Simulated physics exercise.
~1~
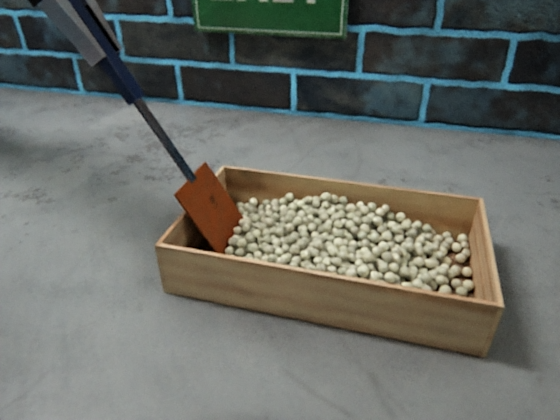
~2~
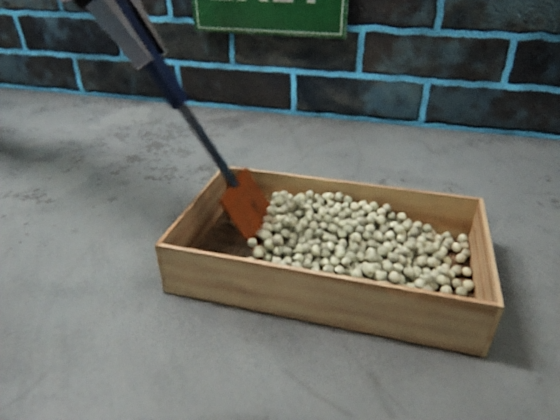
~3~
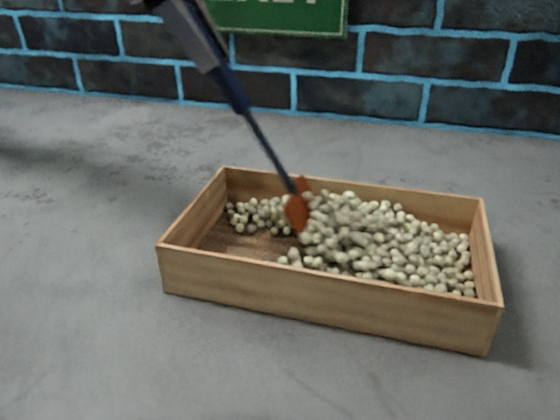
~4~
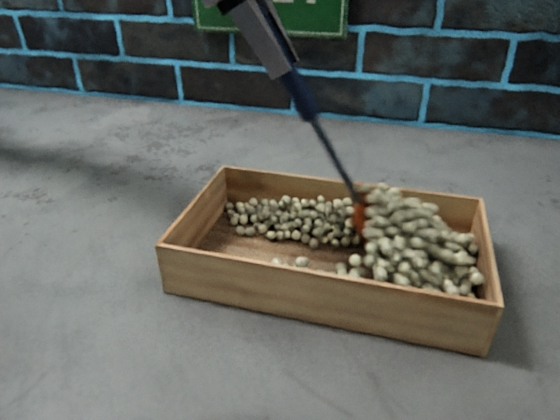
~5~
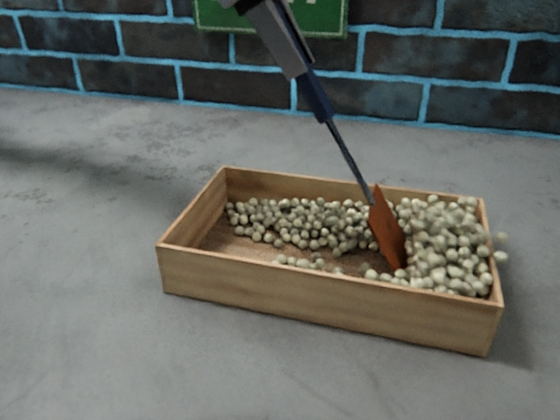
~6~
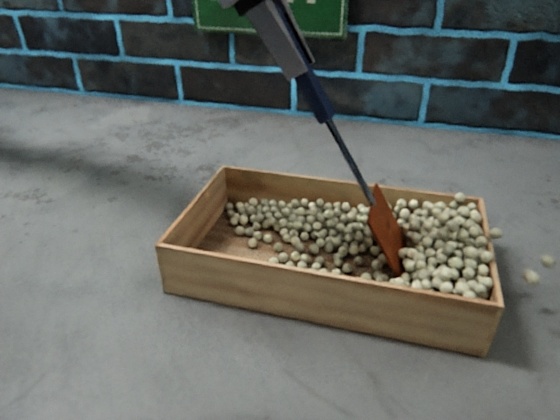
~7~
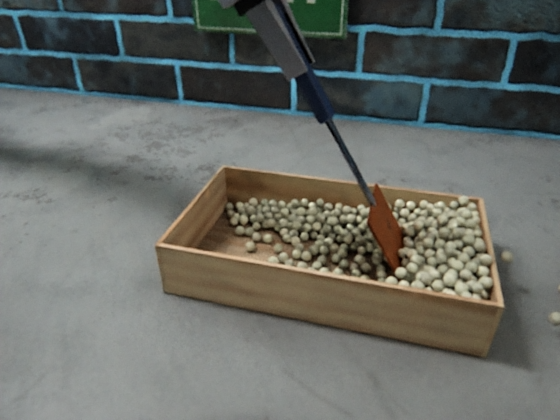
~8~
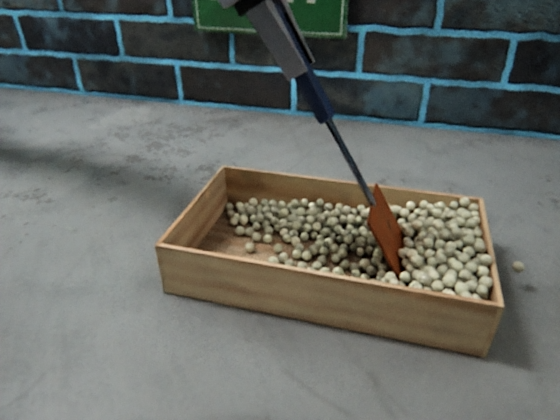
An orange-brown paddle on a dark robot arm dips into the left end of a shallow wooden tray filled with small, pale, greenish-white beads. The tray sits on a grey surface before a dark brick wall with bright blue joints and a green sign, seen from slightly above by a still camera. The paddle sweeps right, pushing the beads into a heap while others spill in behind it. It stops right of centre as the heap surges against the right end. A few beads hop out, and one remains beside the tray as the paddle stays still.
